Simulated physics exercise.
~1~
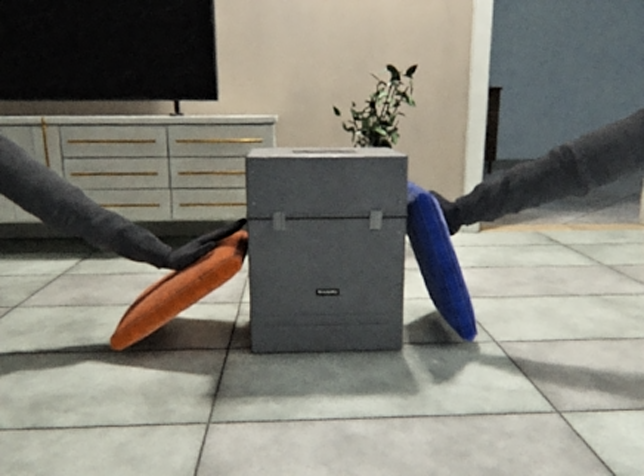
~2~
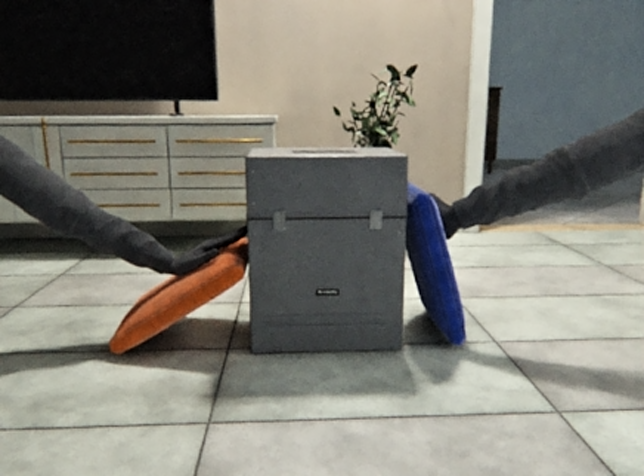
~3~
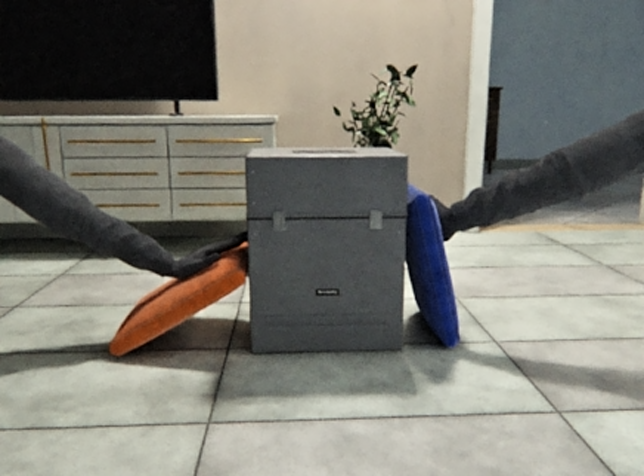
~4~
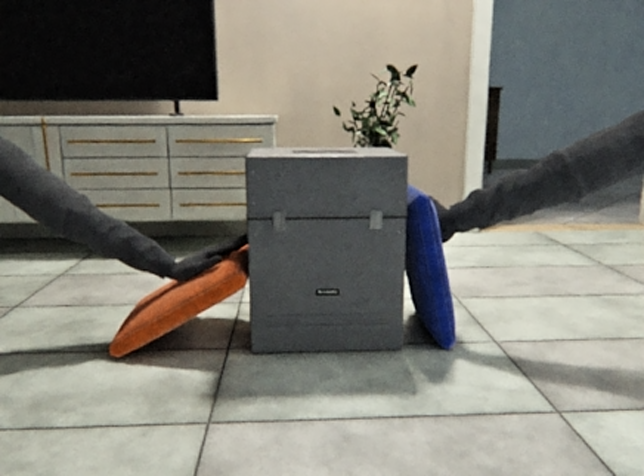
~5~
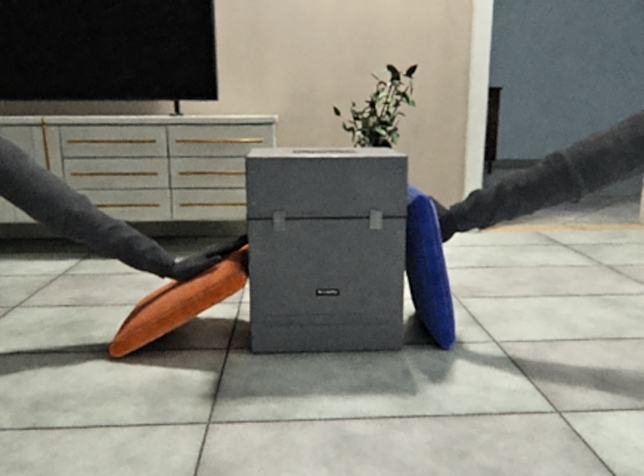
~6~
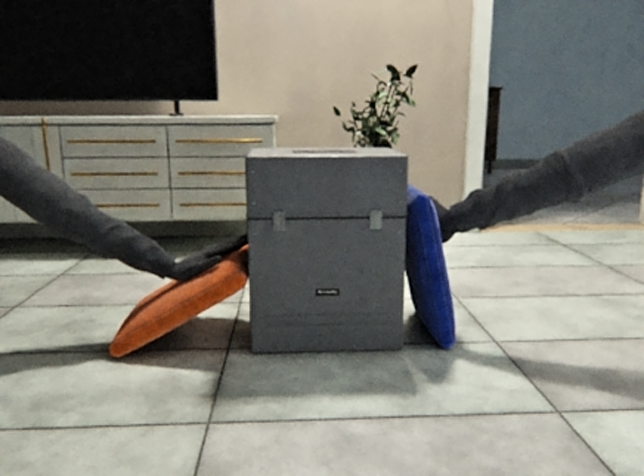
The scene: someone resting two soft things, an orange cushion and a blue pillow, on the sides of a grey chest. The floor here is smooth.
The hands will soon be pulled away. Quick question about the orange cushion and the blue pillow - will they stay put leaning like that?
Short answer: The orange cushion goes down; the blue pillow stays put.
Then, 0.26 s past the final frame, cushion flat on the floor near (183, 312); pillow still up near (422, 260).
Then, 0.42 s past the final frame, cushion flat on the floor near (182, 320); pillow still up near (421, 260).
When it is over, cushion flat on the floor near (182, 321); pillow still up near (421, 260). The orange cushion slips and lies down and the blue pillow holds its lean.
